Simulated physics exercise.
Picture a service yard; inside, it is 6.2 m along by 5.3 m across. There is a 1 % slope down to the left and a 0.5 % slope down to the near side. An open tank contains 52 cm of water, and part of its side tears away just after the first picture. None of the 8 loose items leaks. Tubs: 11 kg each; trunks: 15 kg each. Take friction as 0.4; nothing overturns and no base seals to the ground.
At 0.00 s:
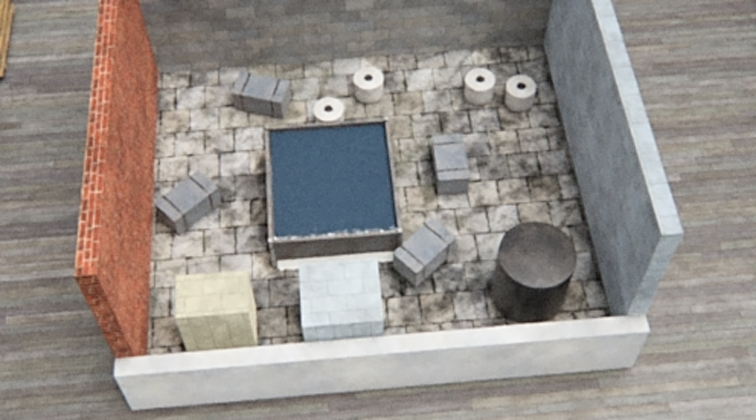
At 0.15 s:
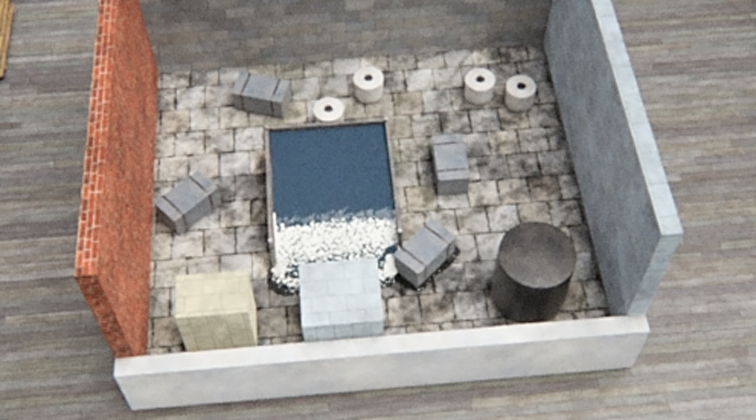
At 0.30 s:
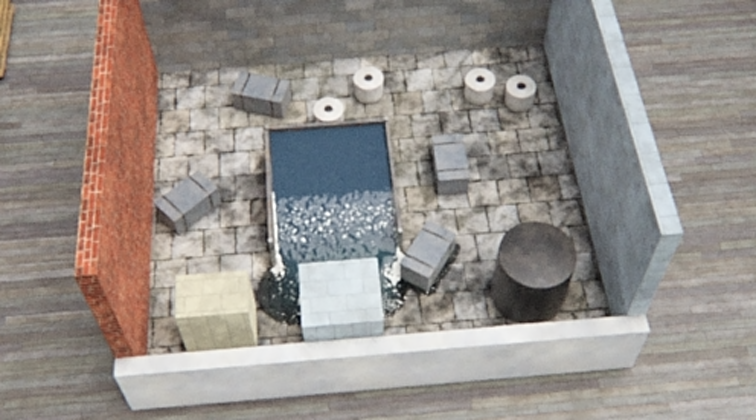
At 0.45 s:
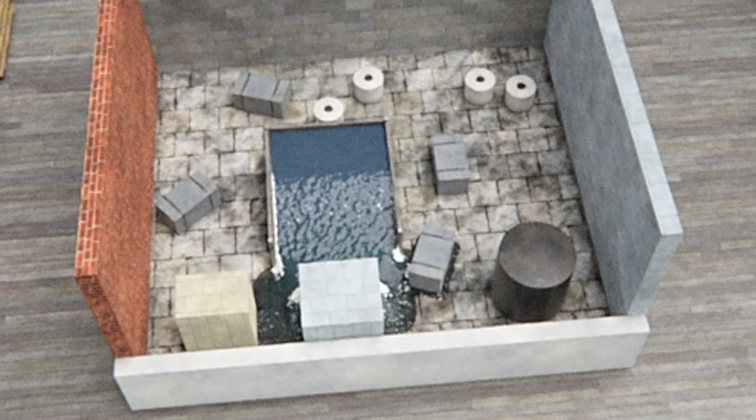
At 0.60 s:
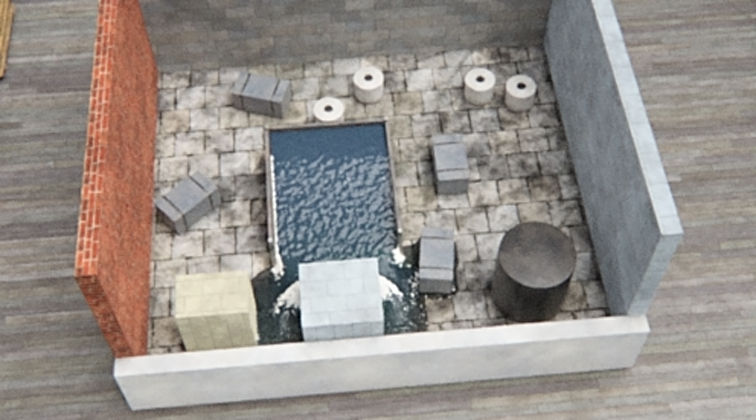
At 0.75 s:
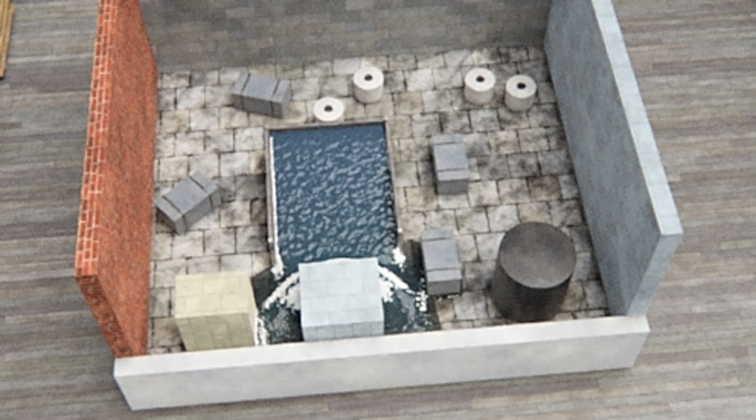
A walled, stone-paved yard is seen from high above by a still camera. A tank of dark blue water stands mid-yard among grey trunks and white tubs, with pale blocks and a dark drum nearer the low front wall, red brick left and grey wall right. The tank's near side gives way, water rushes out foaming around the pale grey block, and the nearest trunk turns and slides slightly right.
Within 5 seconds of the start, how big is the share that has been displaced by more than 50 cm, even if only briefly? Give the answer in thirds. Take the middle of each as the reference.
Under a third.
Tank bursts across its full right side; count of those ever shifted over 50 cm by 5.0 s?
Then 5 of them would.
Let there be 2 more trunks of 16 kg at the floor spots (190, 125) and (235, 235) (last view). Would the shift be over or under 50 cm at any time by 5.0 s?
In the order asked they come out beyond the limit, inside the limit.
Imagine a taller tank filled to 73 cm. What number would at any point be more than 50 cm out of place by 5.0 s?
The answer would then be 4.
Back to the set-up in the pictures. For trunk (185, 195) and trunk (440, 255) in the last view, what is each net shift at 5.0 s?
Object 1: 80 cm. Object 2: 140 cm.
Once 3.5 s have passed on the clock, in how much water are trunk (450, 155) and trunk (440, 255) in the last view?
Around 0 cm and 3 cm.
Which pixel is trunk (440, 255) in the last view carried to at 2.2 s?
Close to pixel (485, 220).
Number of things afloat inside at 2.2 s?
Count at that moment: 0.
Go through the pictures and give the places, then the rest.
The first picture shows a trunk at (425, 245) rests on the ground; a tub at (369, 78), on the bottom; 3.3 m2 under water; 0 of 8 have shifted.
The second picture shows a trunk at (425, 245), on the bottom; a tub at (369, 78), on the bottom; water covers 4.1 m2; 0 of 8 have shifted.
The third picture shows a trunk at (429, 248) rests on the ground, 7 cm from its start; a tub at (369, 78), on the bottom; 4.7 m2 under water; 1 of 8 have shifted.
The fourth picture shows a trunk at (433, 251), on the bottom, 14 cm from its start; a tub at (369, 78), on the bottom; water covers 5.4 m2; 1 of 8 have shifted.
The fifth picture shows a trunk at (437, 253) rests on the ground, 21 cm from its start; a tub at (369, 78) rests on the ground; 5.9 m2 under water; 1 of 8 have shifted.
The sixth picture shows a trunk at (441, 254) rests on the ground, 26 cm from its start; a tub at (369, 78) rests on the ground; 6.3 m2 under water; 1 of 8 have shifted.
After 1.1 s 0 of 8 are over 50 cm from their spots; 0 afloat.
After 2.2 s 1 of 8 are over 50 cm from their spots; 0 afloat.
After 3.5 s 2 of 8 are over 50 cm from their spots; 0 afloat.
After 5.0 s 2 of 8 are over 50 cm from their spots, and 2 have been at some point; 0 afloat.
